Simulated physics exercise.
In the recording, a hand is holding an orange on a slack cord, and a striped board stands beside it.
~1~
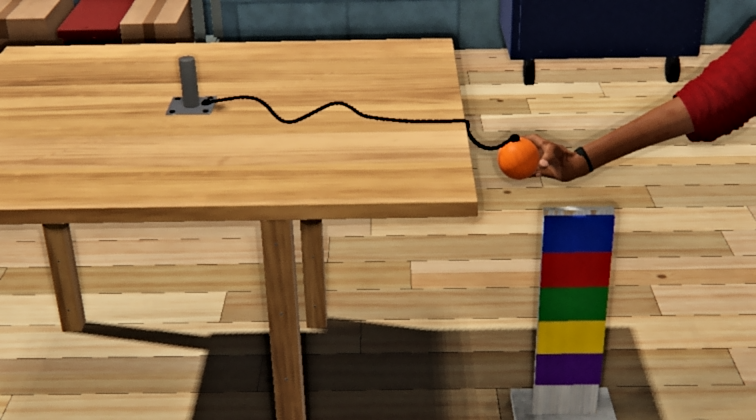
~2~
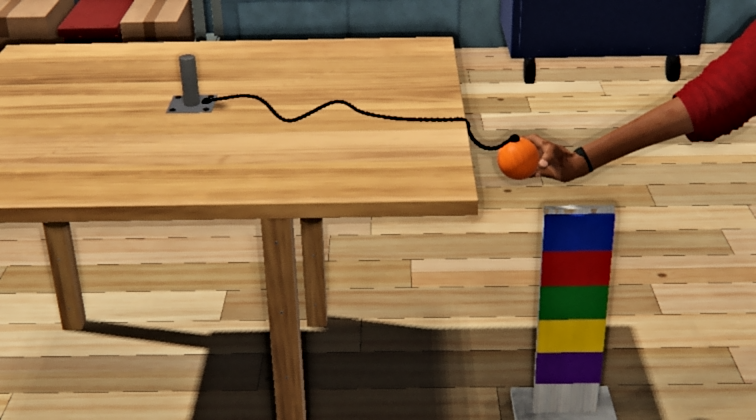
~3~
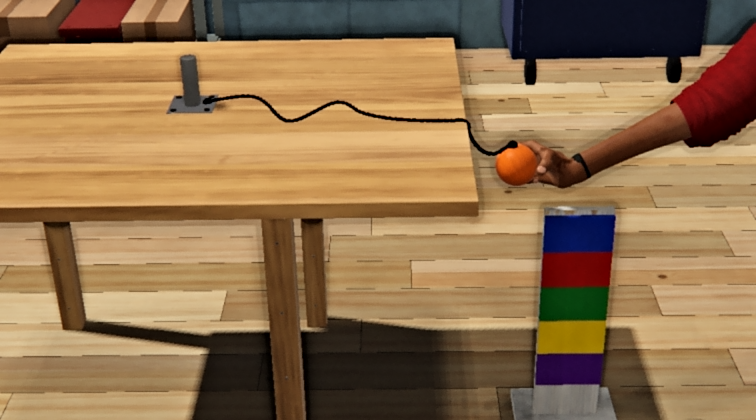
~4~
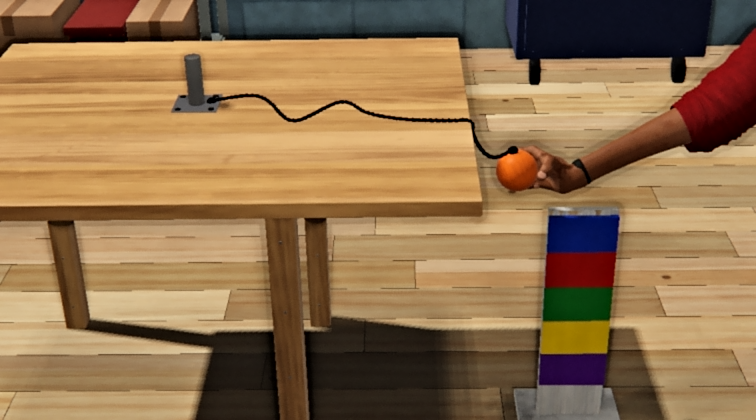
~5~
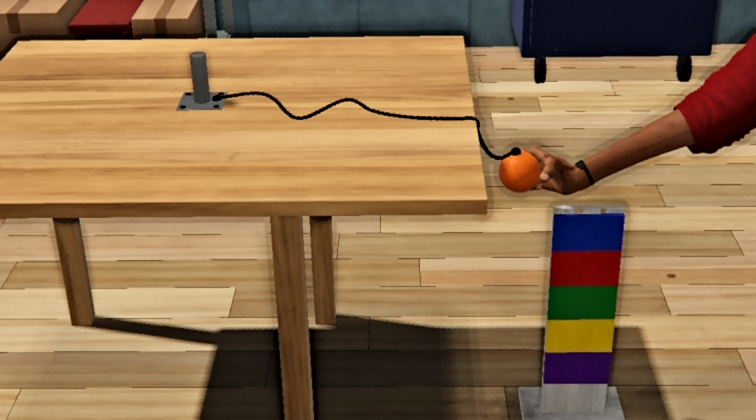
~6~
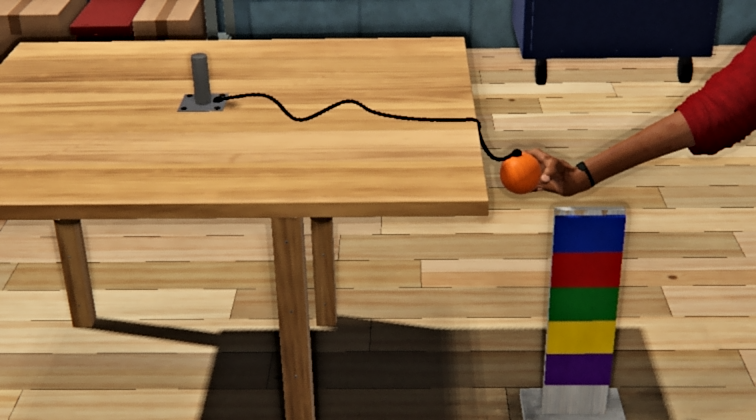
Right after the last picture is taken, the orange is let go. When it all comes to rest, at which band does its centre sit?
At red.
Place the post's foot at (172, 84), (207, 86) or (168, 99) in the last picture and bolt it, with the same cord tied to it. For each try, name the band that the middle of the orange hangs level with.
In turn, blue, then red, then blue.
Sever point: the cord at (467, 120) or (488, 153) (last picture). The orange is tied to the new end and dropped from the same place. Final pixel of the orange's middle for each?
Respectively (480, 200) and (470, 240).
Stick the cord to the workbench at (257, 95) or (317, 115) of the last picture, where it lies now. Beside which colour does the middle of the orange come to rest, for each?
Results, in sequence: Red / blue.
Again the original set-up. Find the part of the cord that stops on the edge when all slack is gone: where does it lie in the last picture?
The point sits close to (400, 118).
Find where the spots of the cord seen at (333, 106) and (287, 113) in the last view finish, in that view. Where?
(388, 108) and (319, 105), roughly.
Early on, orange near (434, 248); level with red.
Midway, orange near (482, 264); level with red.
Finally, orange near (482, 264); level with red. The red one.
